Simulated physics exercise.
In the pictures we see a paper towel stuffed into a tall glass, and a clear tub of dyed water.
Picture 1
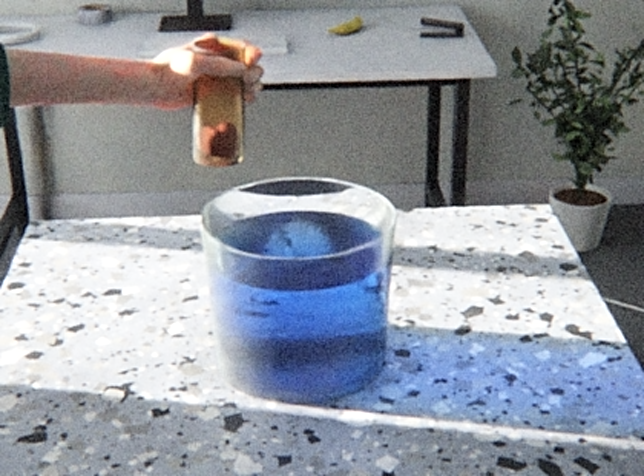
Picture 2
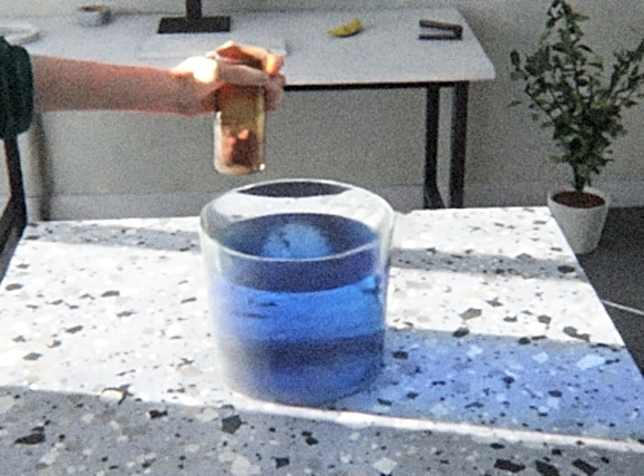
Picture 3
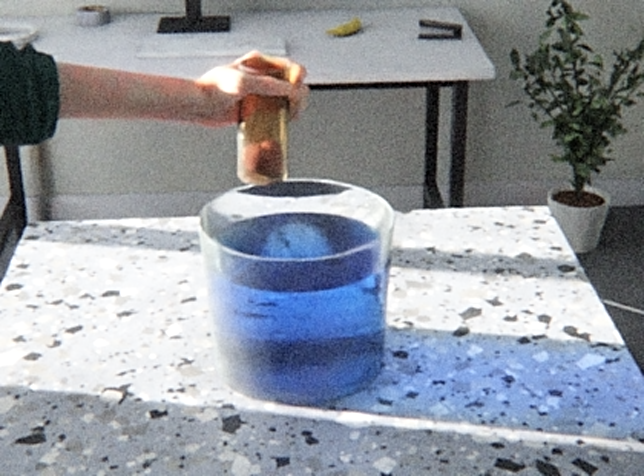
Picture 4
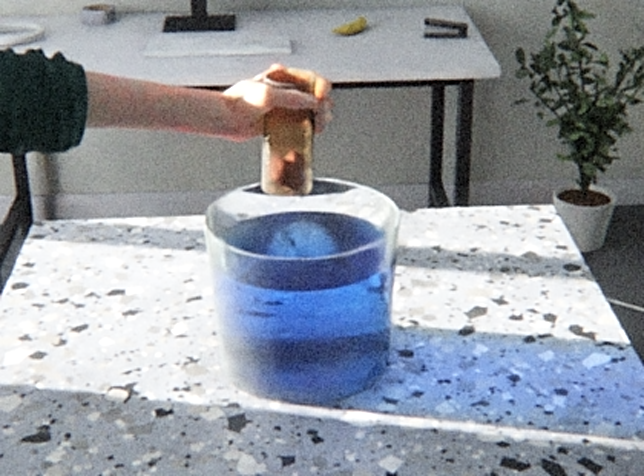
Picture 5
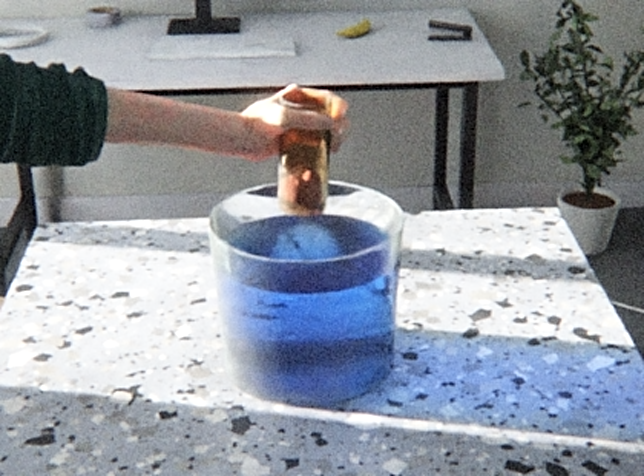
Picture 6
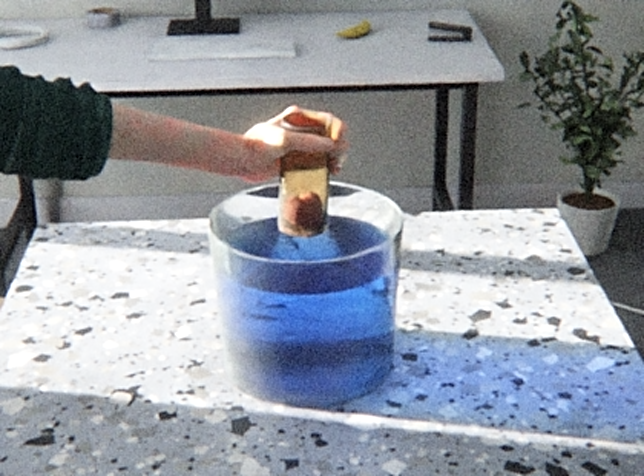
A hand holding a tall glass with something reddish-brown stuffed inside moved right over a clear tub of blue water, then lowered the glass past the rim until it was just above the surface.
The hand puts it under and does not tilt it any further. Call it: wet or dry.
My call: Wet.
Soon after, the tall glass enters the dyed water.
Later, dyed water pours in as the air escapes.
In the end, the tall glass is under, flooded, and the paper towel is wet.
